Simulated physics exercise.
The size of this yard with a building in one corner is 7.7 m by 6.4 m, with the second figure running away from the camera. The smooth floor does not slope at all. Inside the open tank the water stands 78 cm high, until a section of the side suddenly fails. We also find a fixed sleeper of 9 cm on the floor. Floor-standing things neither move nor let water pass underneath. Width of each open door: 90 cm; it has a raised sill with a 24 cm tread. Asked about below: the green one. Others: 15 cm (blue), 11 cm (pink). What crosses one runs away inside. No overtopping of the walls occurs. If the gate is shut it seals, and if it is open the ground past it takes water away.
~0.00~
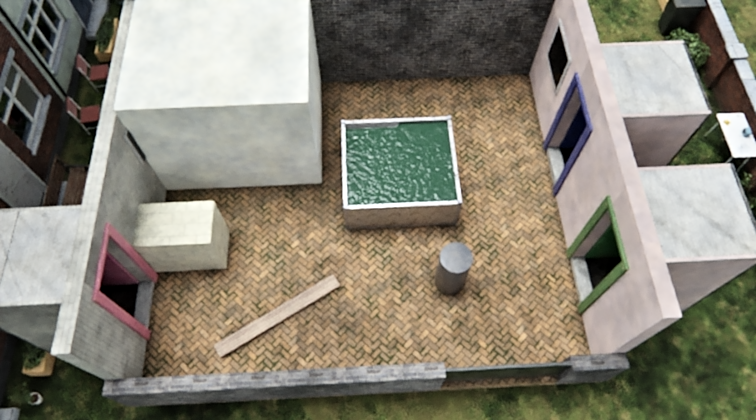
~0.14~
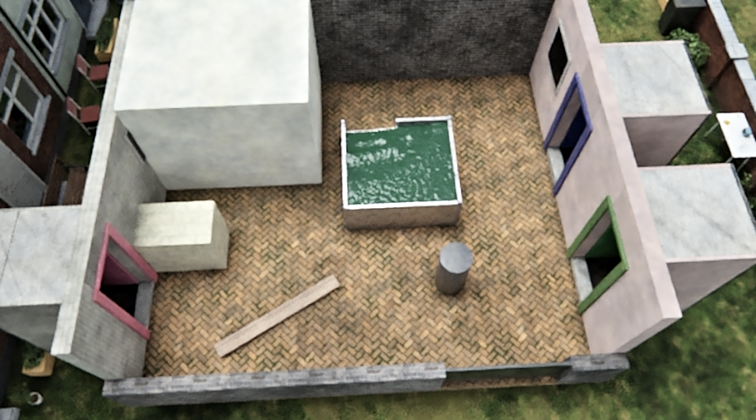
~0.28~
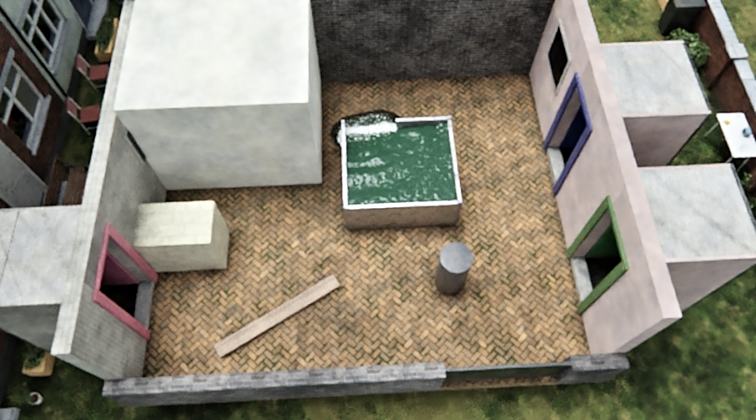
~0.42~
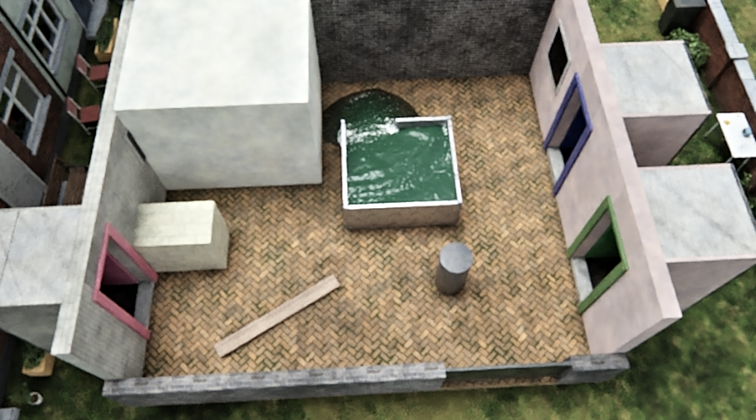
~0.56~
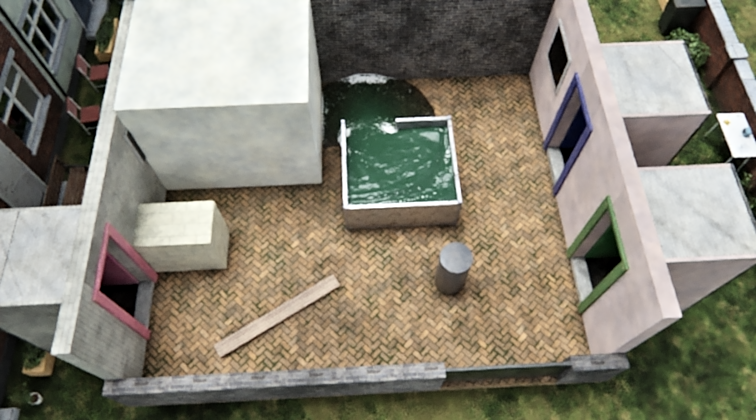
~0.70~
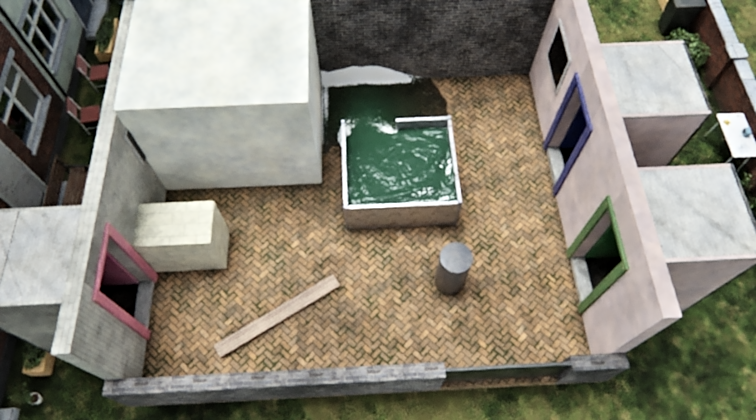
Green water breaks through a gap in the far side of an open square tank and spreads as a dark, white-edged sheet over the floor behind it, reaching the back wall. The walled yard of herringbone brick is seen from high above, and the camera stays still. A white block fills the back left corner, with a grey cylinder, a plank and pink, blue and green doorways around.
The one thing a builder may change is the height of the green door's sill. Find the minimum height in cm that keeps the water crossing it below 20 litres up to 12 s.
8 cm.
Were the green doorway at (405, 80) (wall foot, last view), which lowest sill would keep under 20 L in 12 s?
You'd want it roughly 32 cm high.
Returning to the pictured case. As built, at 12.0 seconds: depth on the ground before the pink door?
Lab note: Depth approx. 12.0 cm.
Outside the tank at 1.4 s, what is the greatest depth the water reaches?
Up to some 62 cm.
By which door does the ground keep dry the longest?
Last in line is the pink one.
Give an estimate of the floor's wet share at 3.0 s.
Approximately 30 % of it.
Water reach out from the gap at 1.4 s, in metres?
Close to 3.4 metres, I'd say.
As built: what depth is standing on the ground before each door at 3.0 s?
Depths, in cm - green: 0, blue: 15, pink: 0.
After 1.4 s water covers 10 % of the floor, deepest (62 cm) near (329, 85); it has not reached the green door.
After 3.0 s water covers 30 % of the floor, deepest (35 cm) near (519, 90); it has not reached the green door.
After 12.0 s water covers 95 % of the floor, deepest (16 cm) near (146, 356); 10 cm at the green door, 2 litres in over its 12 cm sill.
At the green door as built, the water arrived by 3.5 s and peaked near 13 cm at 10.2 s.
With a sill of 7 cm, 30 litres would have come in within the 12 s; with 9.5 cm, 11 litres. So under 20 litres takes about 8 cm.
